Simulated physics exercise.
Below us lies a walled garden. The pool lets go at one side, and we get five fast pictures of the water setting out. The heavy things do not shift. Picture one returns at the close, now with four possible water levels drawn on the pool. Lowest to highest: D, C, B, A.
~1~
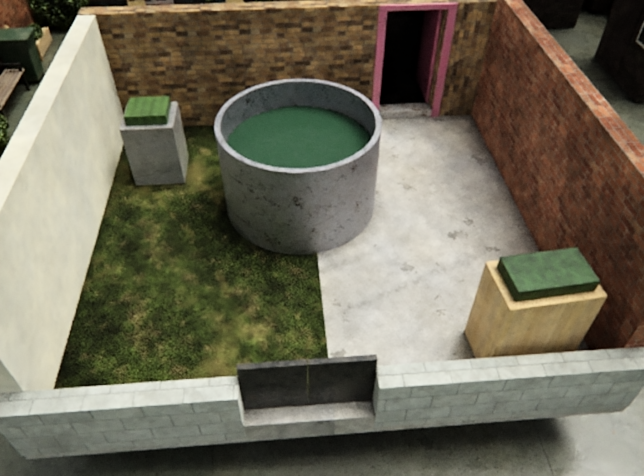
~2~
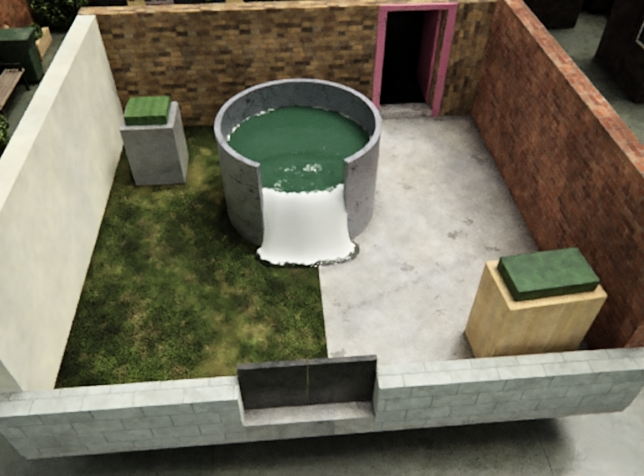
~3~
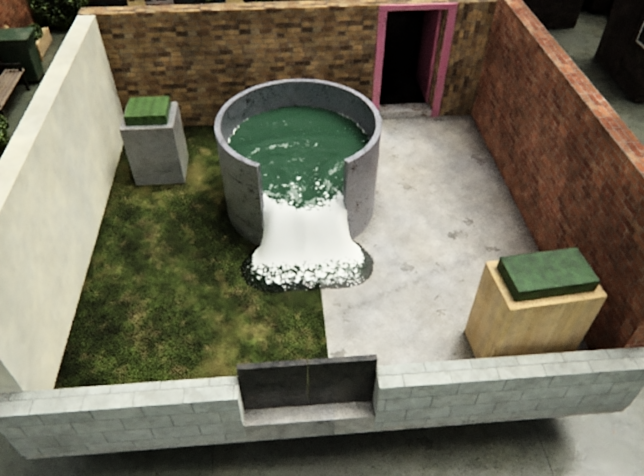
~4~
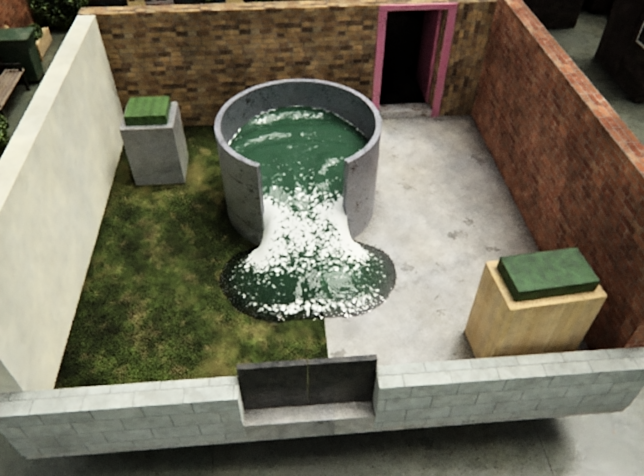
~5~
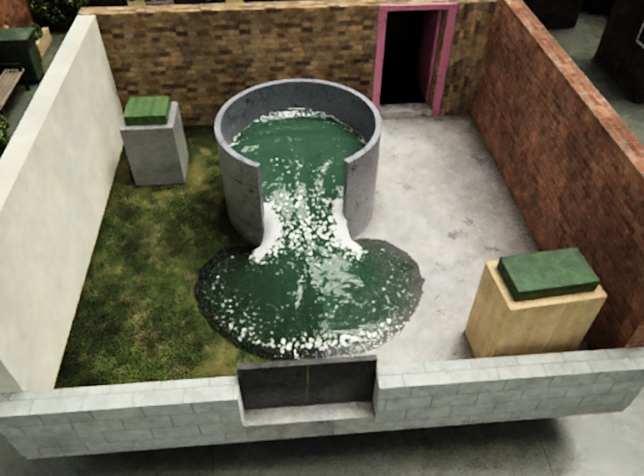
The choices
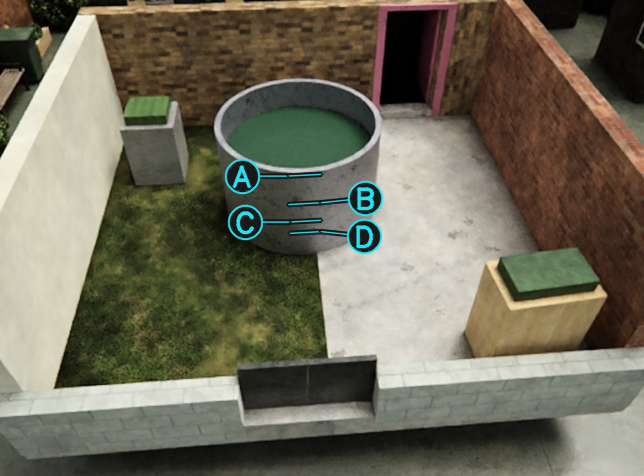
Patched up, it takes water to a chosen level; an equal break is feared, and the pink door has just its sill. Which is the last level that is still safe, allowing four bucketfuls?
B will do.
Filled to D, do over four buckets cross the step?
No, not at all.
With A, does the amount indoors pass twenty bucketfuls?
No, less.
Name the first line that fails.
The answer is A.
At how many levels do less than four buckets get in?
Three of the four.
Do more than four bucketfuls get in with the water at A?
Yes.
In cyan, A at (303, 175); B at (304, 203); C at (305, 221); D at (305, 232); from the bottom up D, C, B, A.
Choosing A, about 13 bucketfuls get in.
Choosing B, a bucket or two gets in.
Choosing C, nothing gets over.
Choosing D, nothing gets over.
